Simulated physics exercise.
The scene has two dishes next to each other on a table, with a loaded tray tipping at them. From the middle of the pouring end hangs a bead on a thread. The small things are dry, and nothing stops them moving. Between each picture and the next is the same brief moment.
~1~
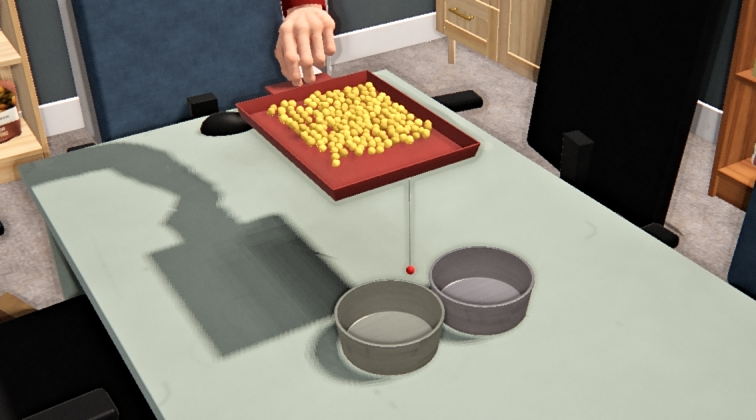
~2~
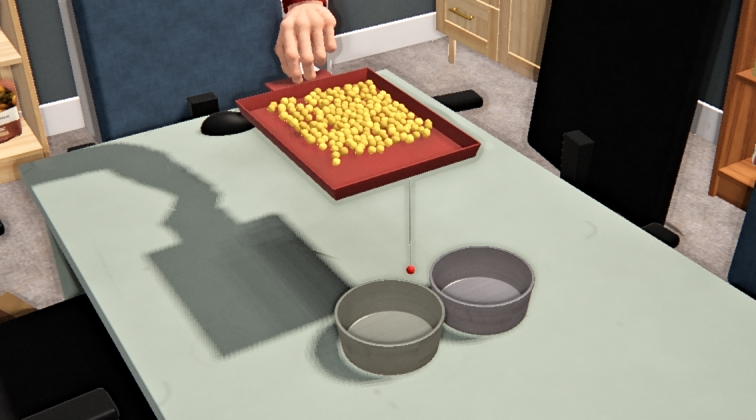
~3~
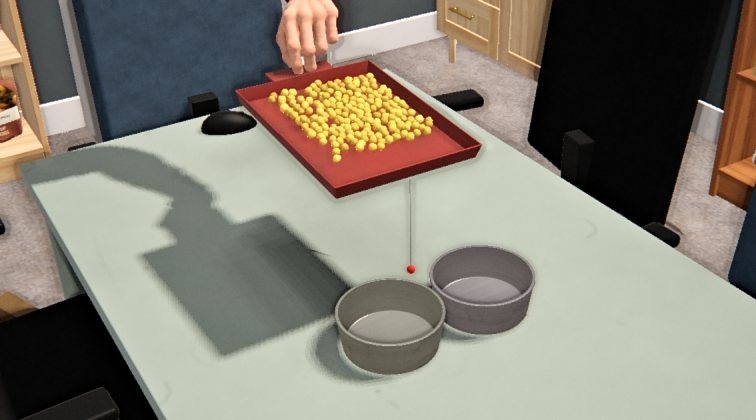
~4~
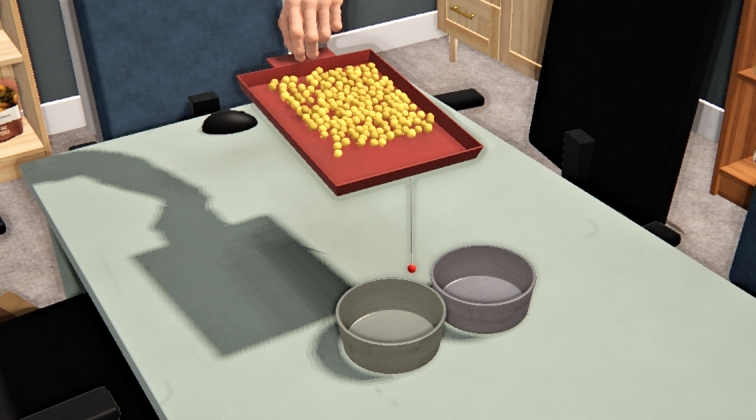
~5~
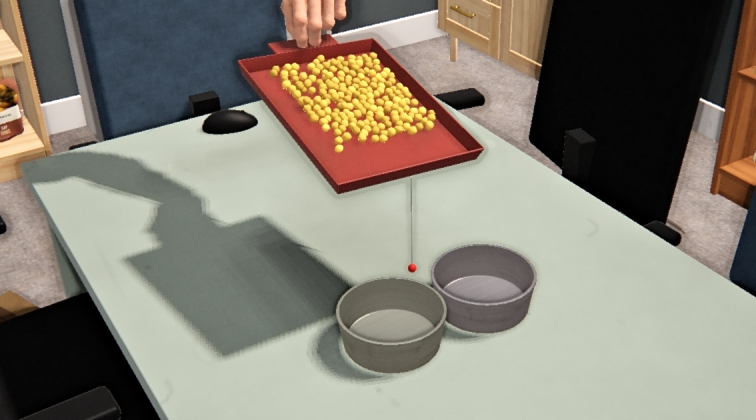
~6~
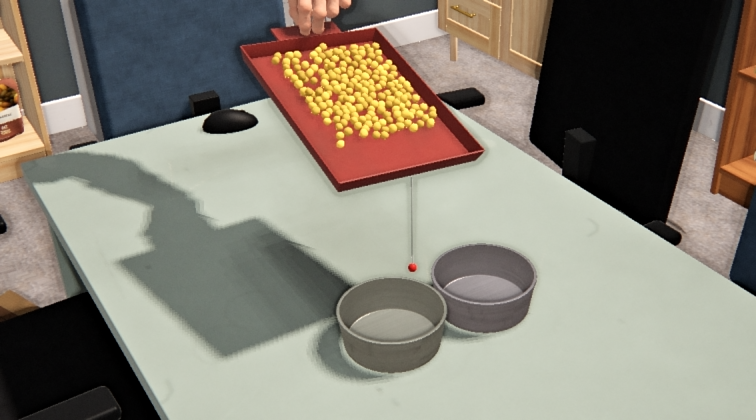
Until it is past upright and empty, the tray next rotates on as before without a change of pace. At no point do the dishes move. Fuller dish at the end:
Larger portion: Right.
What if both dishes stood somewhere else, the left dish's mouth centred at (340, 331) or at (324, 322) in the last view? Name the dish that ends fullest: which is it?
First place: The rightmost dish. Second place: The rightmost dish.
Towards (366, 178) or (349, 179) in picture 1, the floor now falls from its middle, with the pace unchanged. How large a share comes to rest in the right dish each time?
Around 0 per cent first, around 0 per cent next.
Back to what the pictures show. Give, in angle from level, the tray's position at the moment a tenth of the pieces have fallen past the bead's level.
Somewhere near 110°.
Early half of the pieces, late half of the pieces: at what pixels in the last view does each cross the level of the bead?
The early half goes through (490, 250), the late half through (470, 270).
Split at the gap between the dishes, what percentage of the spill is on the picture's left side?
About 0 percent of the spill.
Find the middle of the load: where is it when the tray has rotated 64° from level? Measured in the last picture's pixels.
Somewhere around pixel (432, 130) in the last picture.
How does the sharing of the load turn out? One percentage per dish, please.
Around 10 in a hundred in the left dish and around 80 in a hundred in the right dish.
Just after the last frame, tray tipped steeply; almost all on the tray; just a few in the air.
A moment on, tray tipped past a quarter turn; the larger part on the tray; about a tenth in the right dish; just a few outside both; about a tenth in the air.
Further on, tray tipped past a quarter turn; about a tenth in the left dish; the larger part in the right dish; about a tenth outside both.
When it is over, tray tipped past a quarter turn; about a tenth in the left dish; the larger part in the right dish; about a tenth outside both.
